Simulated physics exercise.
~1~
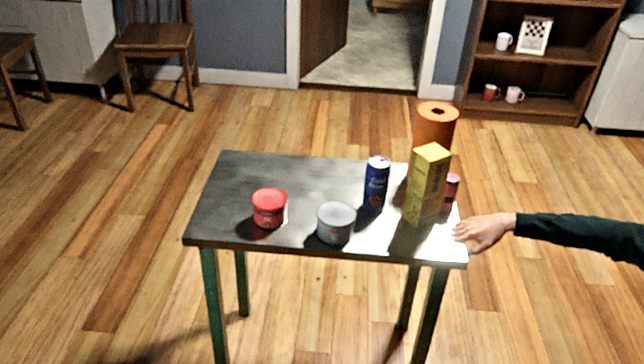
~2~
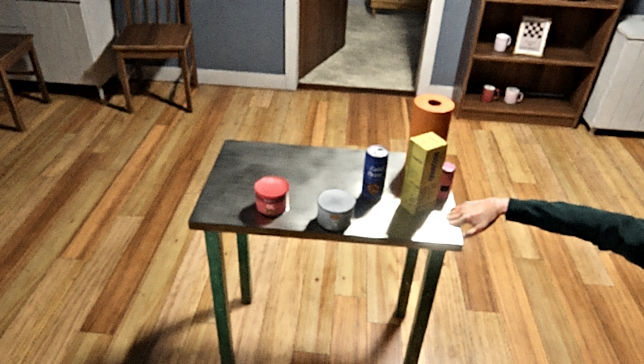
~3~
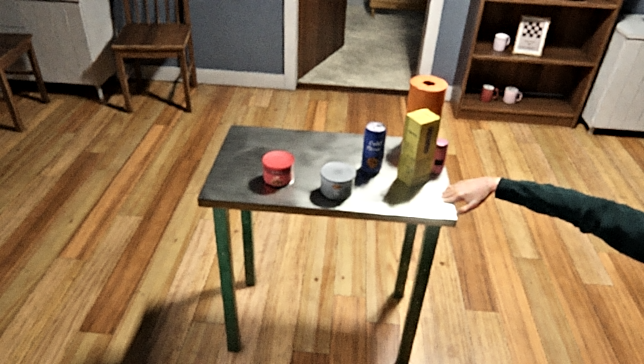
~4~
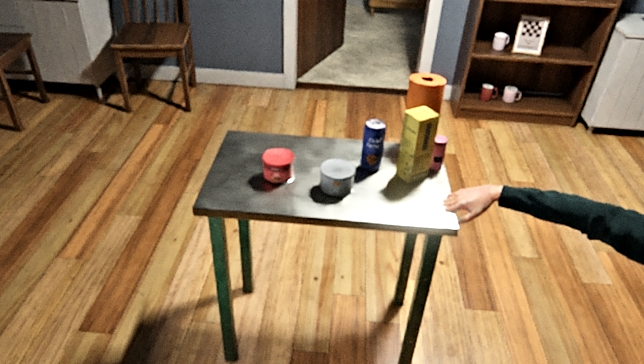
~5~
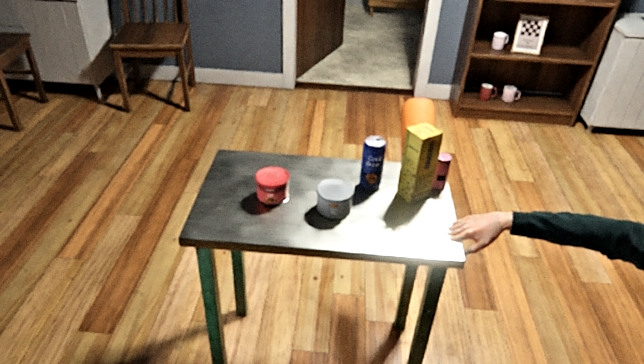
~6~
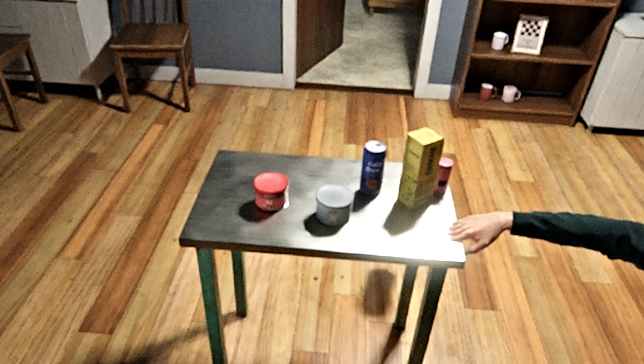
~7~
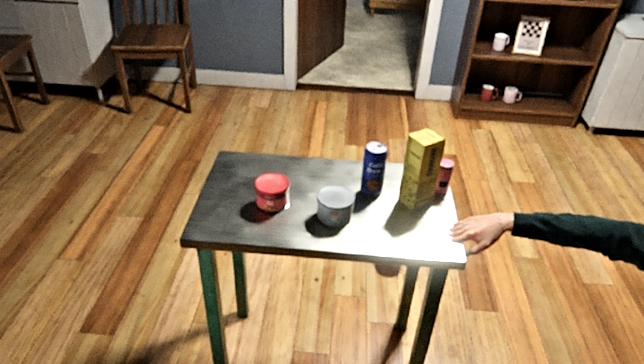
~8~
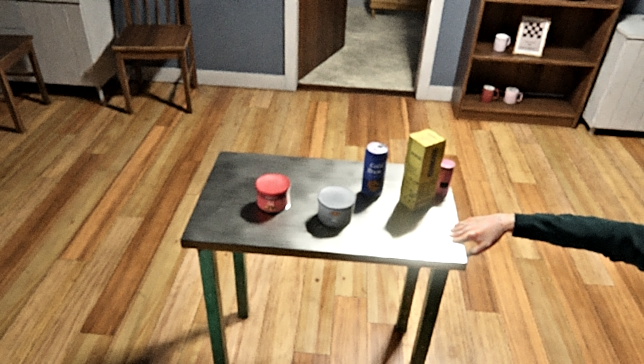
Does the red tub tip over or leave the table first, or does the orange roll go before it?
The orange roll goes first, toppling off the far side as the table comes back. The red tub is still sitting on the table at the end.
